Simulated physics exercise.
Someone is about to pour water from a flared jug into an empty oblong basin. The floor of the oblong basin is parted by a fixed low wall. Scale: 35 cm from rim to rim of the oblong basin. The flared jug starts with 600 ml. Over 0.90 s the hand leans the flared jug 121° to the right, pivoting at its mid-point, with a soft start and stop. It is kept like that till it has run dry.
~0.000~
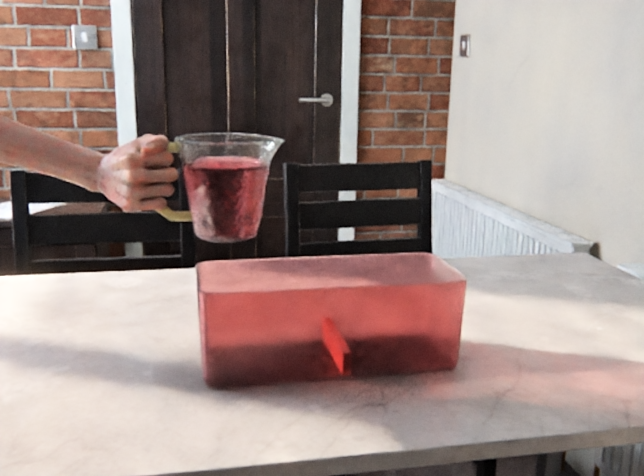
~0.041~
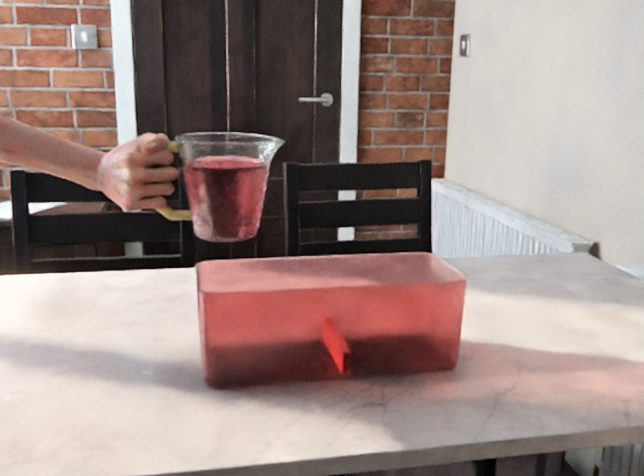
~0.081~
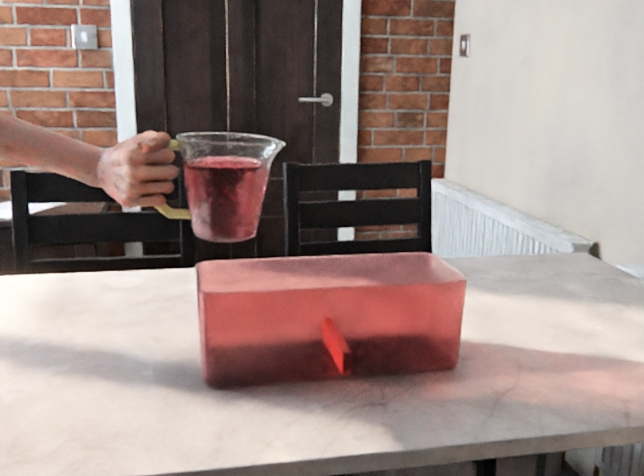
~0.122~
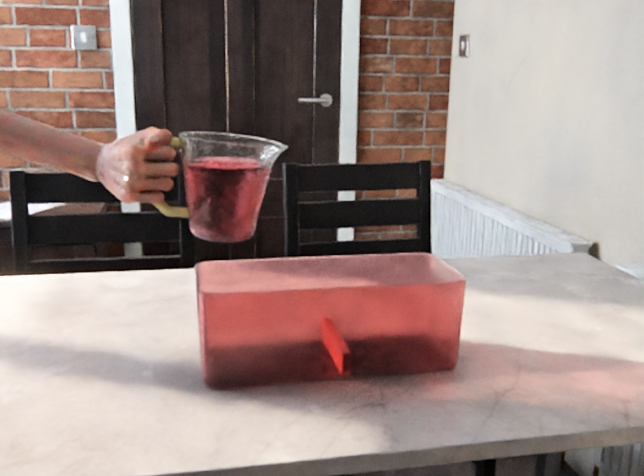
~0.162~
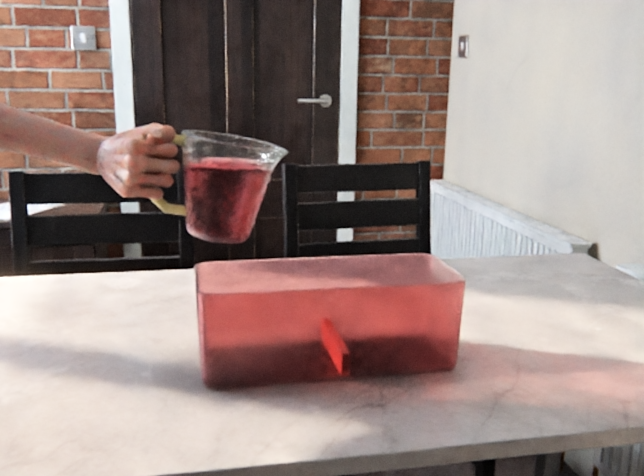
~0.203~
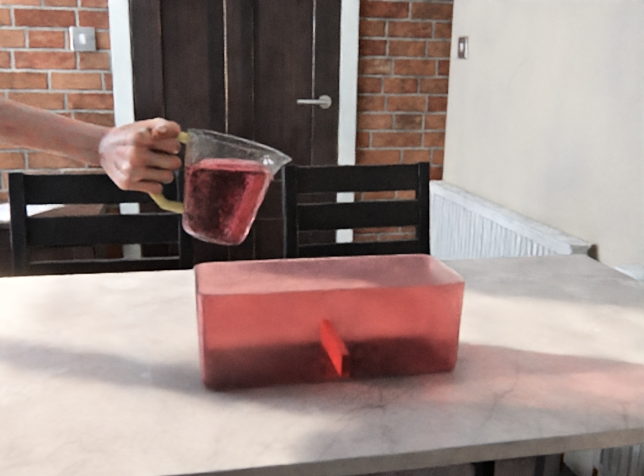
At a dining table by a brick wall, a hand gradually tilting a flared jug rightward above a pinkish-red oblong basin.
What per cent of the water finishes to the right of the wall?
Roughly 24 per cent is past the wall.
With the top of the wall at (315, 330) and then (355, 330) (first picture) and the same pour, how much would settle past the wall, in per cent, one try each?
In turn about 55 and 10 per cent.
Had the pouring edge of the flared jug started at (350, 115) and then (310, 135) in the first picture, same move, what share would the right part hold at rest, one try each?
In turn about 85 and 60 per cent.
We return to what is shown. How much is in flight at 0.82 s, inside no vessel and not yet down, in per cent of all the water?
About 6 per cent.
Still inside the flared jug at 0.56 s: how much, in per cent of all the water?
About 68 per cent.
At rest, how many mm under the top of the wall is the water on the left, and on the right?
Left about 14 mm, right about 26 mm.
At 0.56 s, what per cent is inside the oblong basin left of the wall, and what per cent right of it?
Left about 7, right about 3.
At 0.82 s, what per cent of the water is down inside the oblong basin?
Some 90 per cent.
After 0.56 s the tilt is 84° and 68 per cent is still to pour, 7 is left of the wall and 3 right of it.
After 0.82 s the tilt is 119° and 5 per cent is still to pour, 72 is left of the wall and 17 right of it.
After 1.10 s the tilt is 121° and 0 per cent is still to pour, 75 is left of the wall and 23 right of it.
After 1.40 s the tilt is 121° and 0 per cent is still to pour, 74 is left of the wall and 24 right of it.
In the end 75 per cent lies left of the wall, 24 right of it and 2 outside.
